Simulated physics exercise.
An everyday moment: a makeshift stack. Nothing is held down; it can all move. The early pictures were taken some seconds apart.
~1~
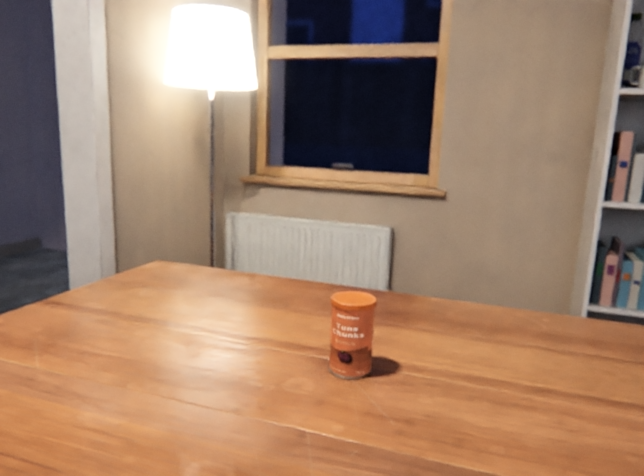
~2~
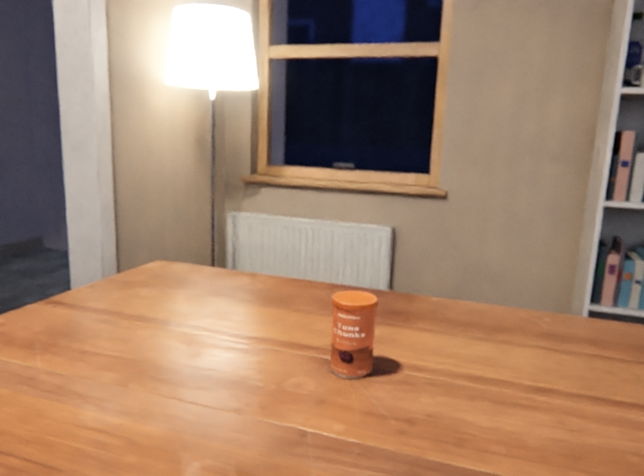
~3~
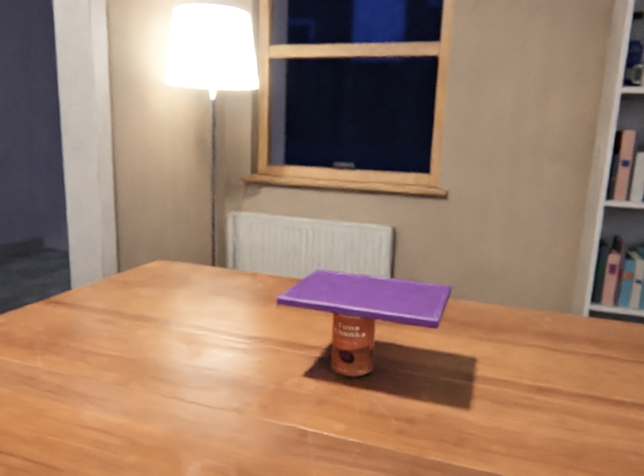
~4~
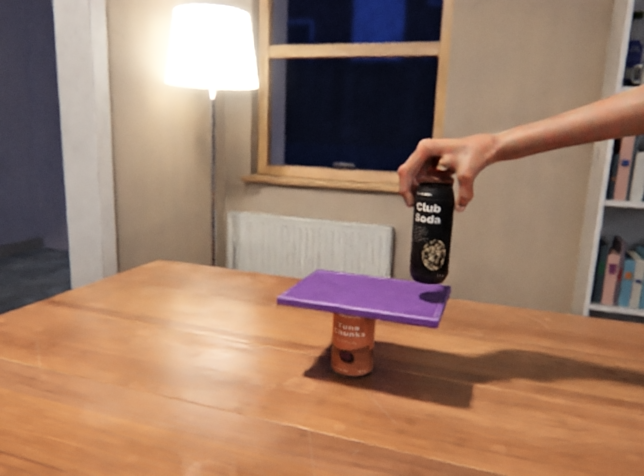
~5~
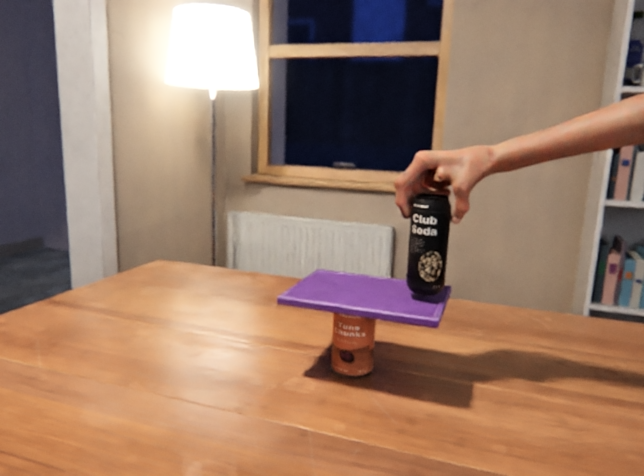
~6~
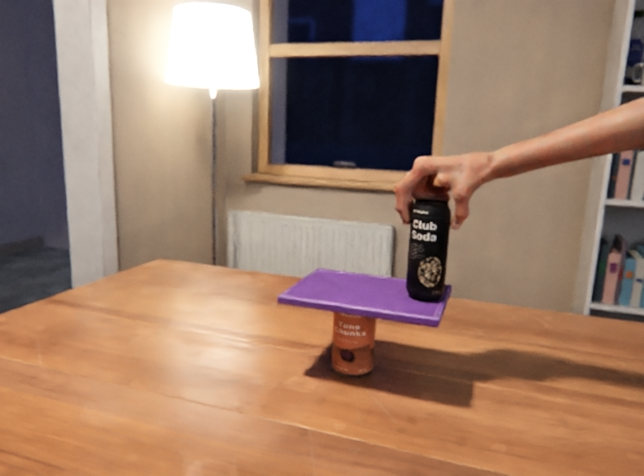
Lamplit room with a wooden table, a purple slab appearing atop an orange tin, then a hand lowering a black can onto its right side.
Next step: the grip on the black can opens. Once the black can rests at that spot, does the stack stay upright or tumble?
The stack tumbles.
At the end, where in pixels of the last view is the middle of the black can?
Around (469, 372).
Then, 0.40 s past the last view, black can now fallen; purple lid rocked 44° from its first pose.
Then, 0.50 s past the last view, purple lid rocked 74° from its first pose.
Then, 1.00 s past the last view, purple lid upside down.
Finally, fallen, black can and purple lid; orange tin still in place. Final places as the last picture's camera would see them, black can near (469, 372). The stack comes apart.
